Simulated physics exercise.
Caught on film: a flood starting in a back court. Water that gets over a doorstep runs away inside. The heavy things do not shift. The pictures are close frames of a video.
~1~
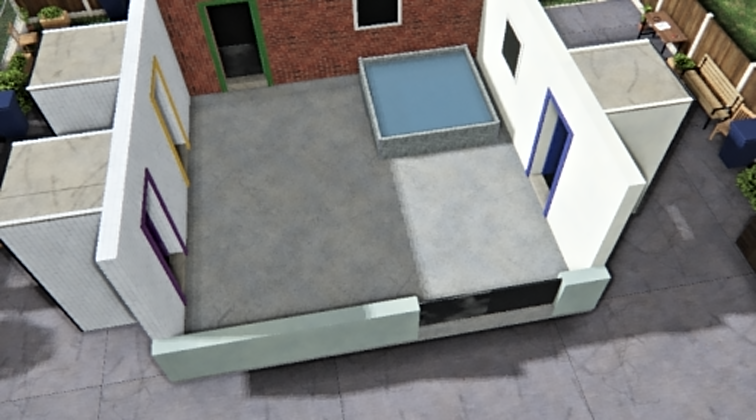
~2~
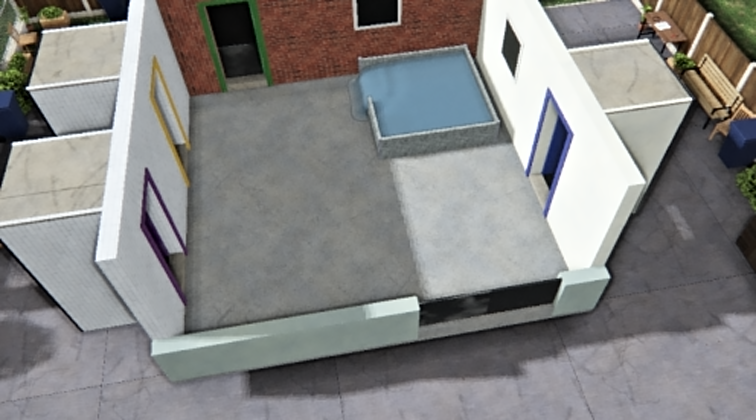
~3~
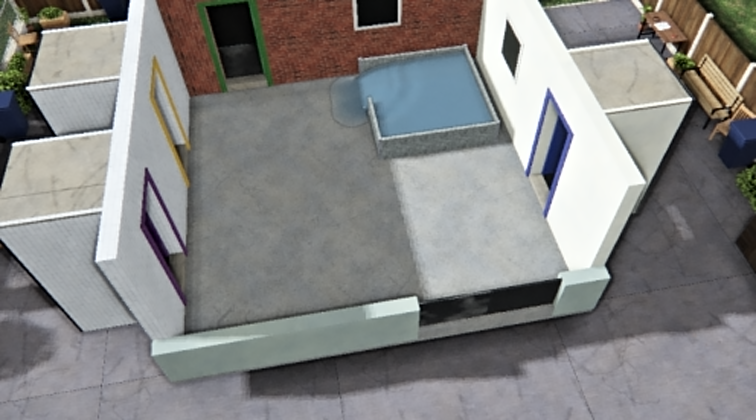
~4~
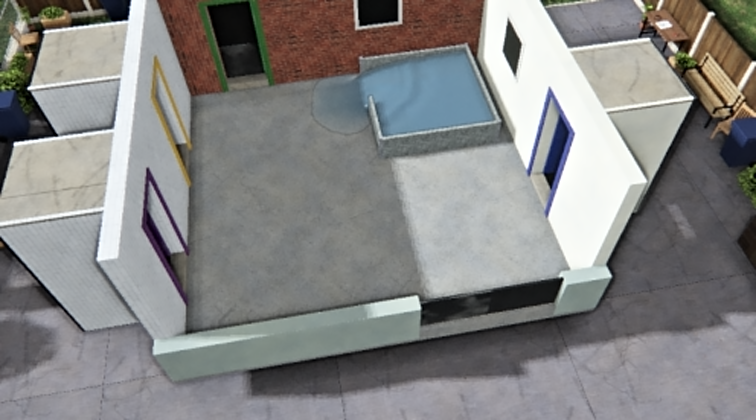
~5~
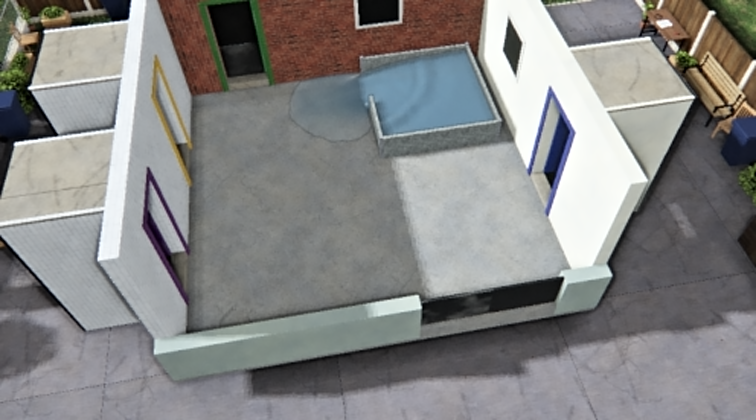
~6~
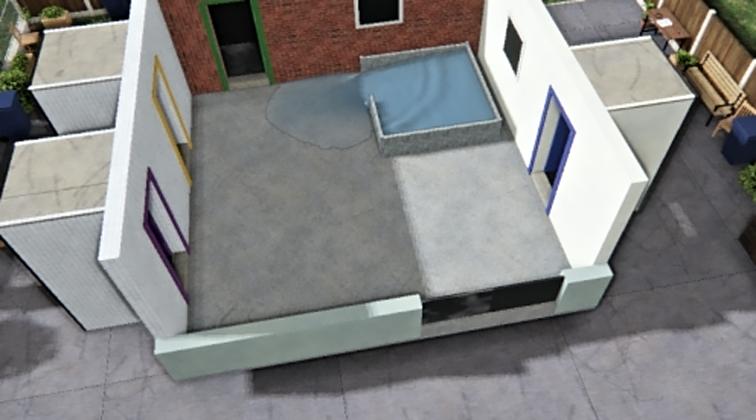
Water pouring from the left side of a raised tank in a walled court, spreading leftward across grey paving beside a brick wall.
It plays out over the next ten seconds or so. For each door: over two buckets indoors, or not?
One by one: The green door holds within the limit; the blue door holds within the limit; the purple door holds within the limit; the yellow door holds within the limit.
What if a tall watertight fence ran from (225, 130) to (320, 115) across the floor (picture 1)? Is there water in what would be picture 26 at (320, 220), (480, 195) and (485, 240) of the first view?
As listed: Awash, free of water, free of water.
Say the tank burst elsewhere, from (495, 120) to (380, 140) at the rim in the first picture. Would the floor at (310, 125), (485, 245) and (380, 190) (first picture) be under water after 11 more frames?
In that order: Free of water, wet, flooded.
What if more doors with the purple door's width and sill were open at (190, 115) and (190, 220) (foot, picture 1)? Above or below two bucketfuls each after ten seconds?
One after the other: Floods, is under.
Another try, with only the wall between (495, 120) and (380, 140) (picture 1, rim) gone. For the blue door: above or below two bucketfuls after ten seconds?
One by one: The blue door passes that mark.
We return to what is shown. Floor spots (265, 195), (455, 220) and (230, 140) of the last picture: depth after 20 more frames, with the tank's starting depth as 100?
About 4, 0 and 30 per cent.
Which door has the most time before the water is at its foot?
I say the one in blue.
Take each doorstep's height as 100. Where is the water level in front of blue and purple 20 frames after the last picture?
About 0 and 20 per cent.
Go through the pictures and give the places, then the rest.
The first frame shows still water in the water tank at (425, 92).
In the second frame, water pours out at (367, 92) and has run to (361, 119).
In the third frame, the front is at (338, 119), out from the gap at (367, 93).
In the fourth frame, water pours out at (368, 92) and has run to (319, 119).
In the fifth frame, water pours out at (368, 92) and has run to (293, 114).
In the sixth frame, the front is at (271, 115), out from the gap at (369, 91).
A moment on, water covers 20 % of the floor; the green door wet at the sill, nothing in, the blue door not reached, the purple door not reached, the yellow door not reached.
Next, water covers 25 % of the floor; the green door wet at the sill, nothing in, the blue door not reached, the purple door not reached, the yellow door wet at the sill, nothing in.
Then, water covers 35 % of the floor; the green door wet at the sill, nothing in, the blue door not reached, the purple door wet at the sill, nothing in, the yellow door wet at the sill, nothing in.
Later, water covers 65 % of the floor; the green door under two buckets in, the blue door not reached, the purple door wet at the sill, nothing in, the yellow door under two buckets in.
In the end, water covers 90 % of the floor; the green door under two buckets in, the blue door wet at the sill, nothing in, the purple door wet at the sill, nothing in, the yellow door under two buckets in.
